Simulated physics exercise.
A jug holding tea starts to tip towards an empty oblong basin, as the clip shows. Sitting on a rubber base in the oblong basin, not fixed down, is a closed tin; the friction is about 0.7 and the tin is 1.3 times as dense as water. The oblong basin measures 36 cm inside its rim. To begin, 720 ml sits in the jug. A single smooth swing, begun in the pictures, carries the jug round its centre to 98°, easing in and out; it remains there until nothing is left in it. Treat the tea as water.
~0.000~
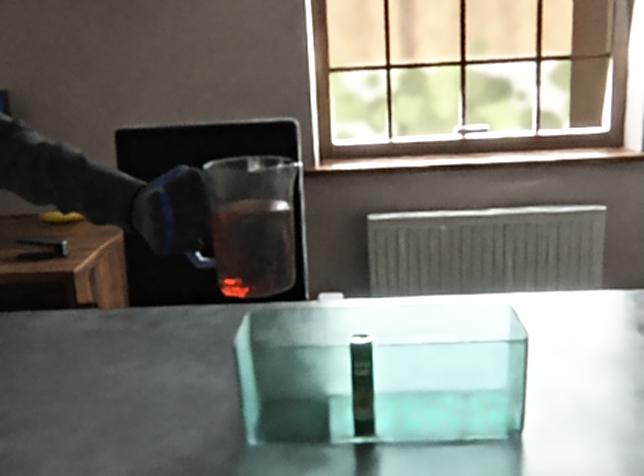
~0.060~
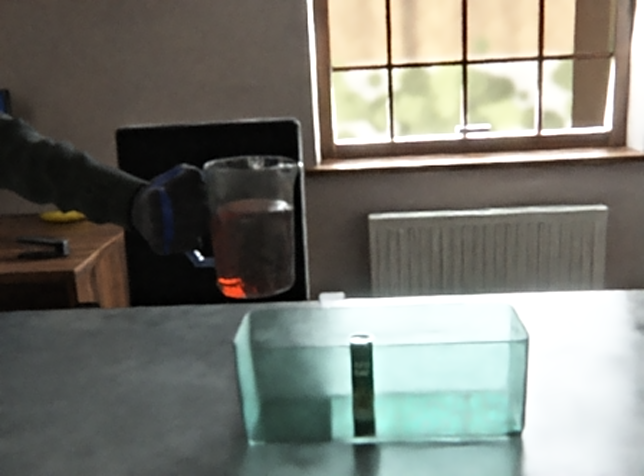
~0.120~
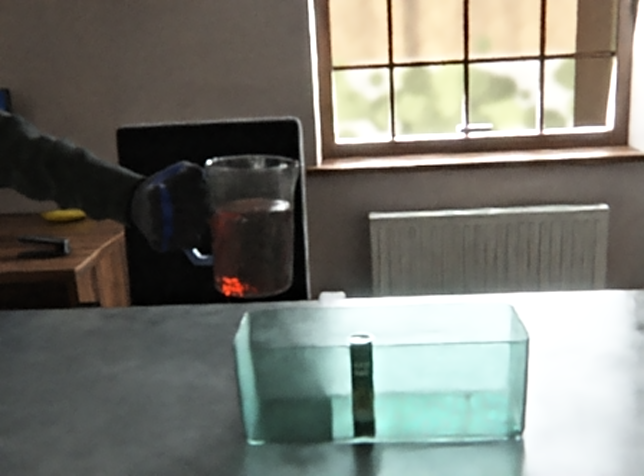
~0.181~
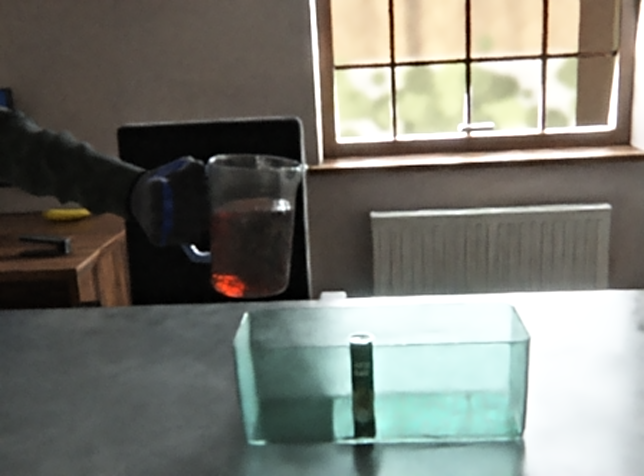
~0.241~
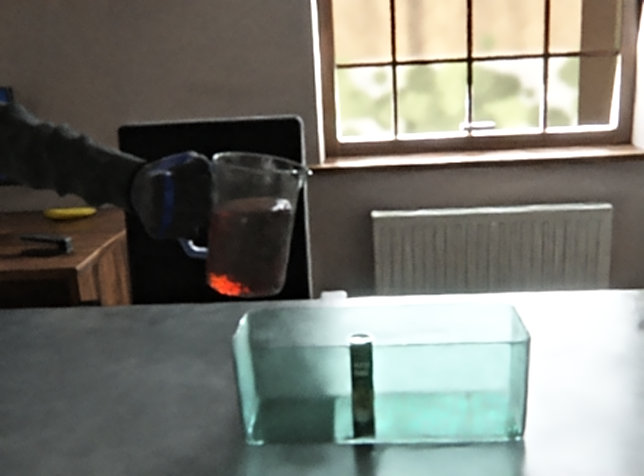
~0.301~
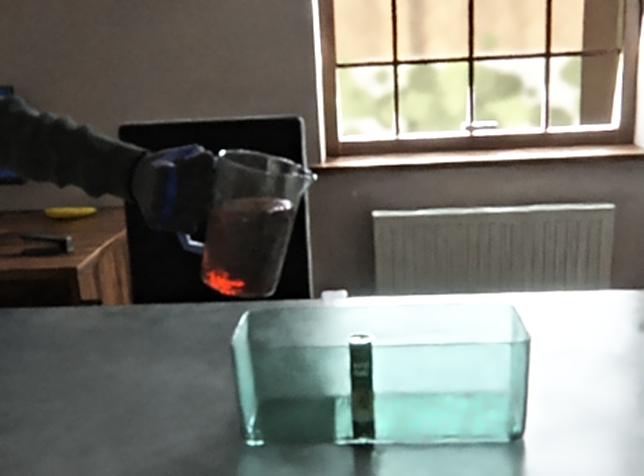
The clip opens with a gloved hand holding a glass jug of reddish-brown tea upright, above and behind an empty, greenish see-through oblong basin with a dark tin standing inside. The hand then slowly tilts the jug slightly to the right, while the basin and tin stay still.
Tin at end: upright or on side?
Most probably it will stay balanced.
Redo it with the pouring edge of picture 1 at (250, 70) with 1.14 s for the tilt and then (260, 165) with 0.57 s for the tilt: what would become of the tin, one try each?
In the first try it remains standing; in the second it comes down.
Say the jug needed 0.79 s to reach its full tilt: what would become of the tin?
In that case the tin stays vertical.
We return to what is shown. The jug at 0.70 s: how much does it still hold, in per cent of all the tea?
Portion remaining: Approx. 96 per cent.
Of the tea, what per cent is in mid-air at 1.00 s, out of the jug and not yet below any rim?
Something like 20 per cent is in the air then.
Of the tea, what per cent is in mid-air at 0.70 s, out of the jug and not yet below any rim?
About 3 per cent.
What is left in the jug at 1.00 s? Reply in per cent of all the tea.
Roughly 56 per cent.
Then, 0.70 s in, the tilt is 67° and 97 per cent is still to pour; the tin stands where it began.
Then, 1.00 s in, the tilt is 94° and 56 per cent is still to pour; the tin stands where it began.
Then, 1.30 s in, the tilt is 98° and 14 per cent is still to pour; the tin stands where it began.
Then, 1.64 s in, the tilt is 98° and 2 per cent is still to pour; the tin stands where it began.
Finally, the tin stands where it began.
